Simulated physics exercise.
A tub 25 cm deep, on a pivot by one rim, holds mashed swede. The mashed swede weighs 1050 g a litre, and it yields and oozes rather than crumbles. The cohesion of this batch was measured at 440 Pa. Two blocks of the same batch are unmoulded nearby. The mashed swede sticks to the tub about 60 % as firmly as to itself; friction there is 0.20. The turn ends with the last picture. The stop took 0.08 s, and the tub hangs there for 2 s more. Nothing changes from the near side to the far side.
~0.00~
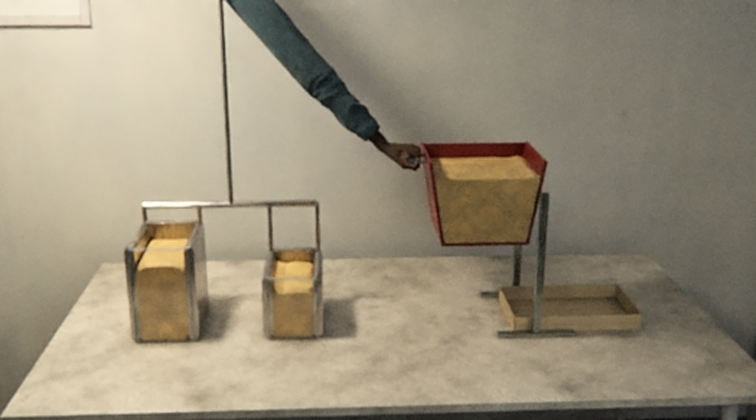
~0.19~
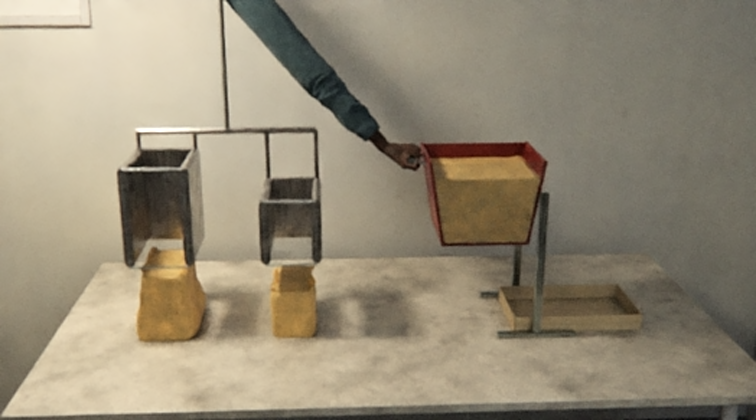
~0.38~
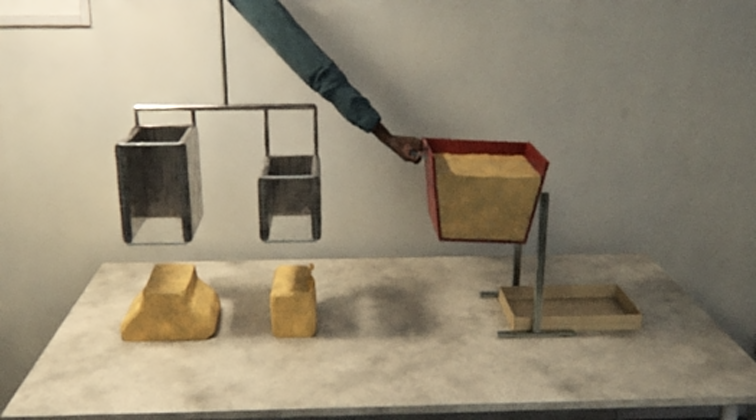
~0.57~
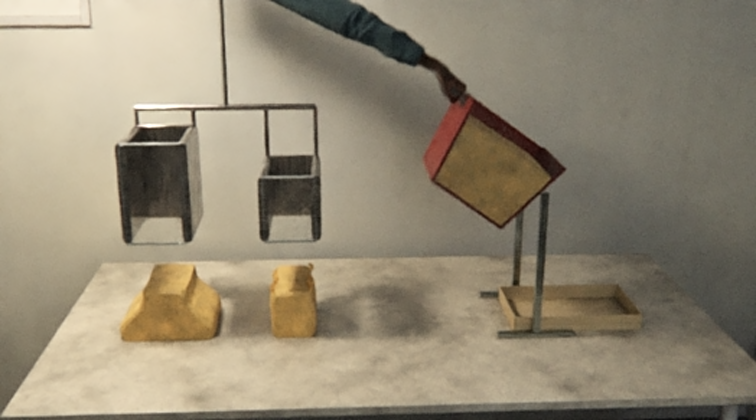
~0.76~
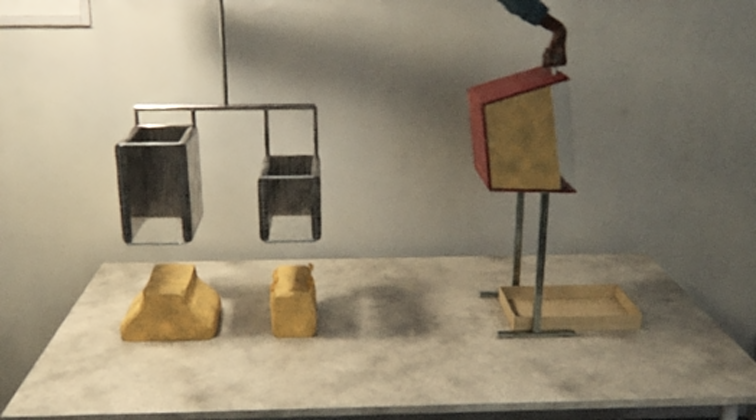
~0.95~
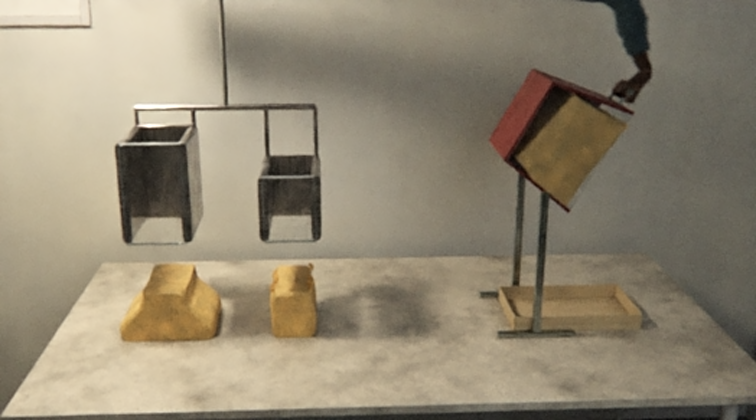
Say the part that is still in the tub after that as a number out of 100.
Expect roughly 0 %.
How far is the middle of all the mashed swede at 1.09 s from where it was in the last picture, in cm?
Some 19 cm.
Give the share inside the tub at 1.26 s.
Near 0 %.
After 1.09 s, the tub is at 120 degrees and holds 23 %.
After 1.26 s, the tub is at 120 degrees and holds 0 %.
After 1.43 s, the tub is at 120 degrees and holds 0 %.
After 1.60 s, the tub is at 120 degrees and holds 0 %.
After 2.95 s, at the end, the tub is at 120 degrees and holds 0 %.
